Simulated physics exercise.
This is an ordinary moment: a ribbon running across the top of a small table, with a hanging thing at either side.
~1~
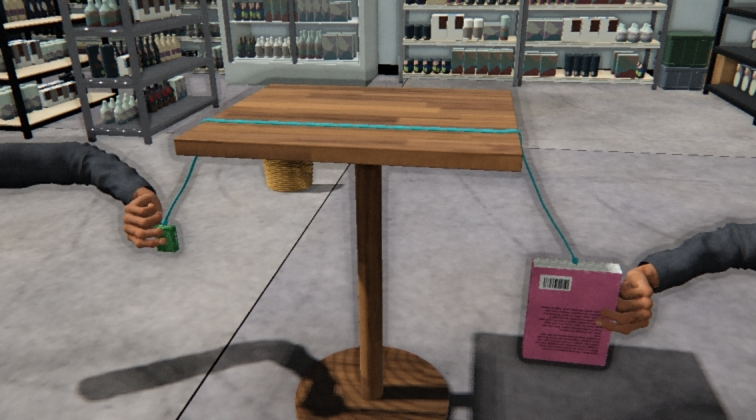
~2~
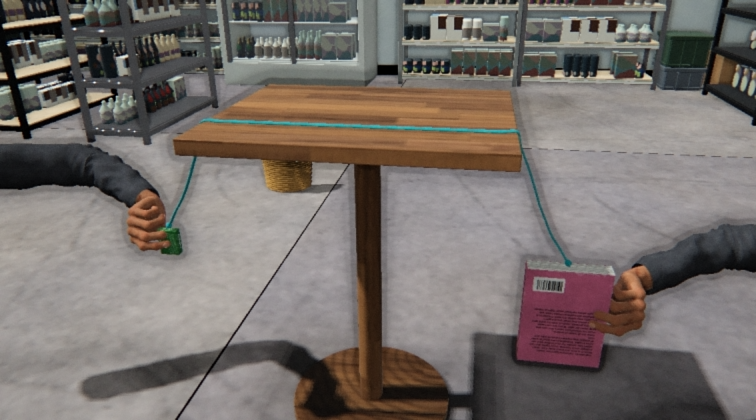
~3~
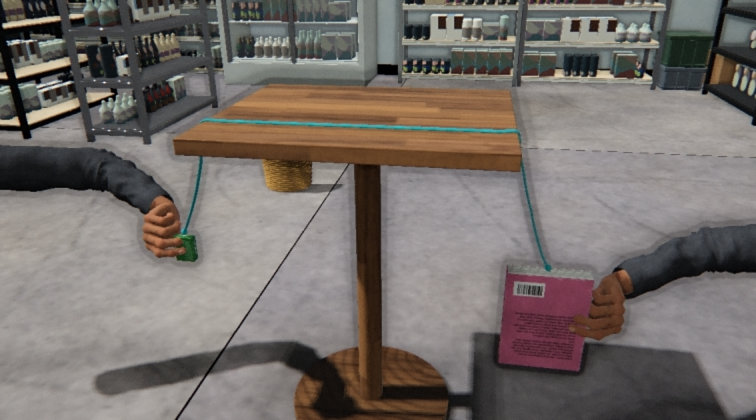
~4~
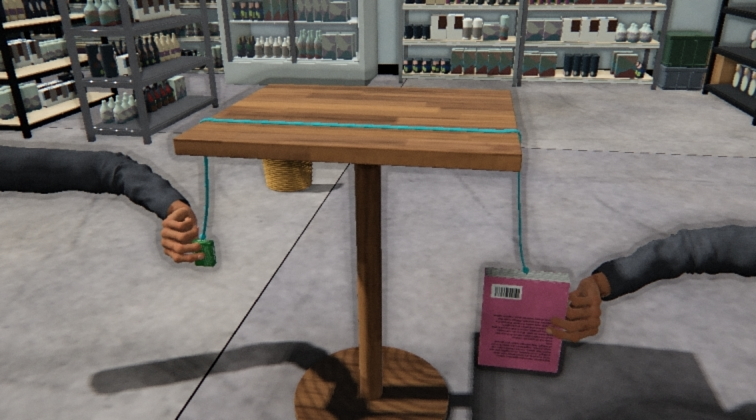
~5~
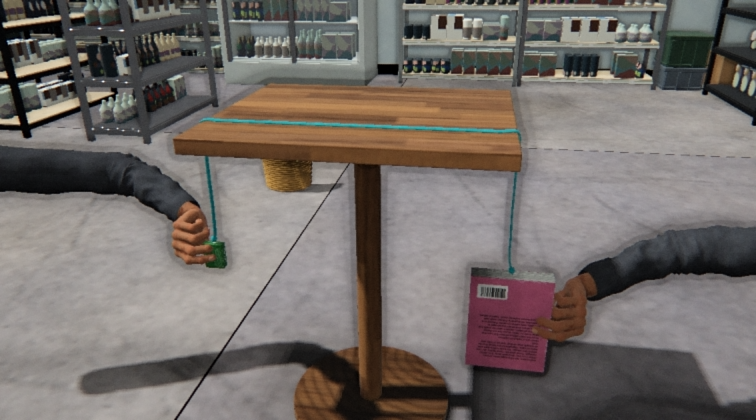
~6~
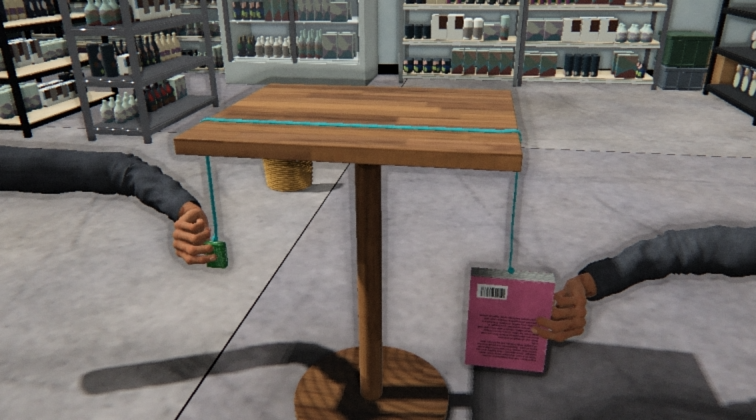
In the video, a teal ribbon lies across a wooden table while one hand at left holds a small green matchbox and another at right holds a pink book; both hands move the objects inward, then stay still.
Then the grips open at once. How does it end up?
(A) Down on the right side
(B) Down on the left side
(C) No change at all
Down on the right side (A).
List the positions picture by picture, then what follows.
The first frame shows left matchbox (166, 238); right book (569, 313); ribbon over the top (360, 126).
The second frame shows left matchbox (170, 241); right book (563, 314).
The third frame shows left matchbox (186, 248); right book (543, 319).
The fourth frame shows left matchbox (204, 253); right book (522, 320).
The fifth frame shows left matchbox (215, 255); right book (508, 321).
The sixth frame shows left matchbox (216, 255); right book (508, 320); ribbon over the top (359, 126).
Then, 0.66 s later than the last view, left matchbox lower; right book down on the floor.
Then, 1.12 s later than the last view, left matchbox down on the floor; right book down on the floor.
Finally, left matchbox down on the floor; right book down on the floor. The ribbon slides rightwards.
